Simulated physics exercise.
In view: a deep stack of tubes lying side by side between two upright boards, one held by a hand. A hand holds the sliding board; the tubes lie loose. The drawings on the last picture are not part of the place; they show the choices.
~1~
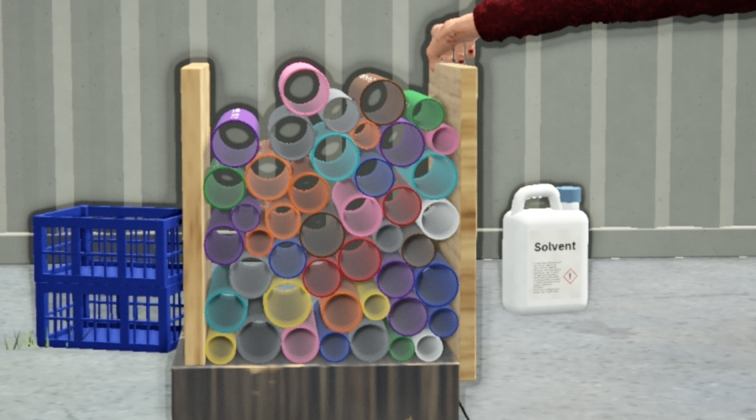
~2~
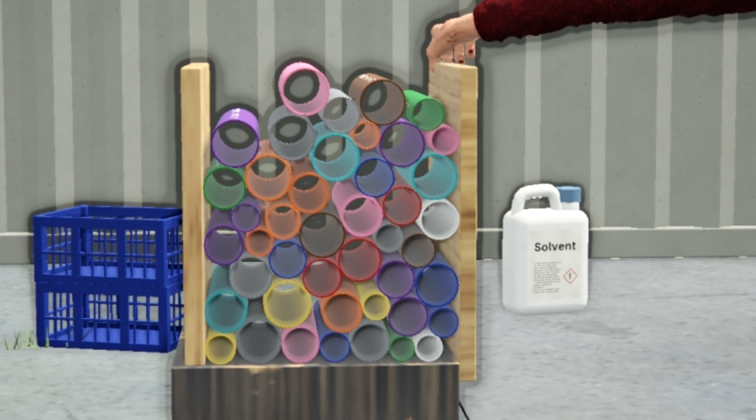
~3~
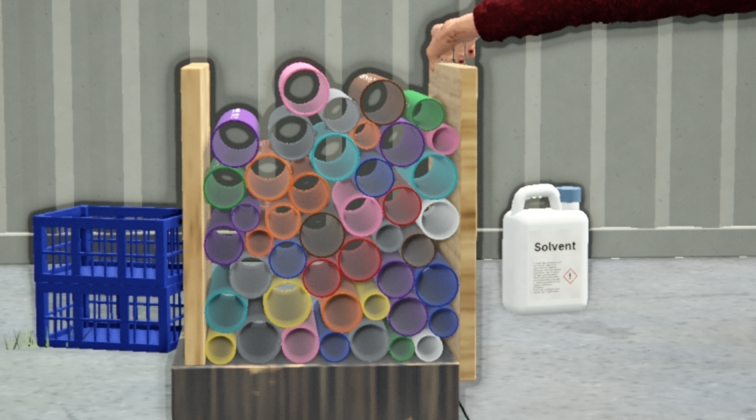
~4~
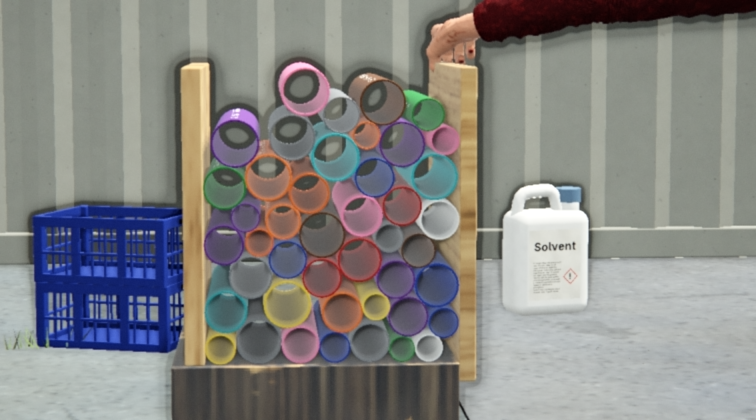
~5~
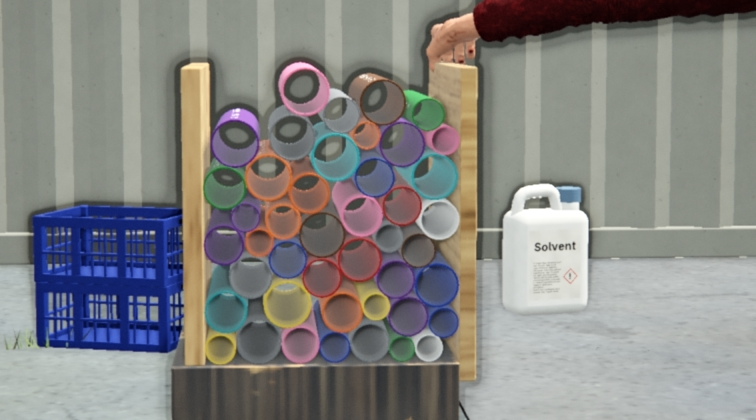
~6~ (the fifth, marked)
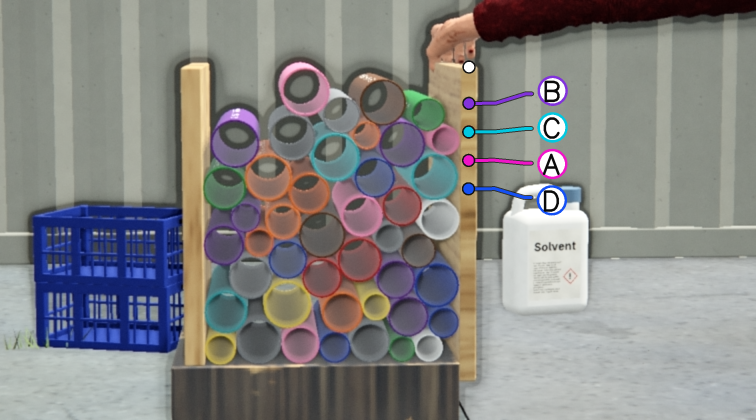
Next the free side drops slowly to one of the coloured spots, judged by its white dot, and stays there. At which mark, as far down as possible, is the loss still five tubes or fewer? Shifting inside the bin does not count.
Lower it to D and no more.
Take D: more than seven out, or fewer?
It loses fewer than seven.
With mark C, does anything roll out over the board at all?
No, at C.
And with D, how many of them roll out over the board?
The count is two.
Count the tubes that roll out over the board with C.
It comes to none.
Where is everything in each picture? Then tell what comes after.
A red tube (322, 278); a grey tube (389, 238); an orange tube (260, 242), in the first frame.
An orange tube (260, 242); an orange tube (309, 194), in the second frame.
A purple tube (402, 144); a green tube (428, 115), in the third frame.
Side board (450, 209); a yellow tube (221, 349), in the fourth frame.
A green tube (402, 348); a yellow tube (287, 304); a red tube (322, 278), in the fifth frame.
On the marked copy, A at (468, 160); B at (469, 104); C at (469, 132); D at (468, 189); the white dot at (469, 67).
With D. Early on, top of the board (460, 122).
Further on, top of the board (460, 186).
At the end, top of the board (460, 188), two out over the board.
As for the rest, A two out over the board; B none out over the board; C none out over the board.
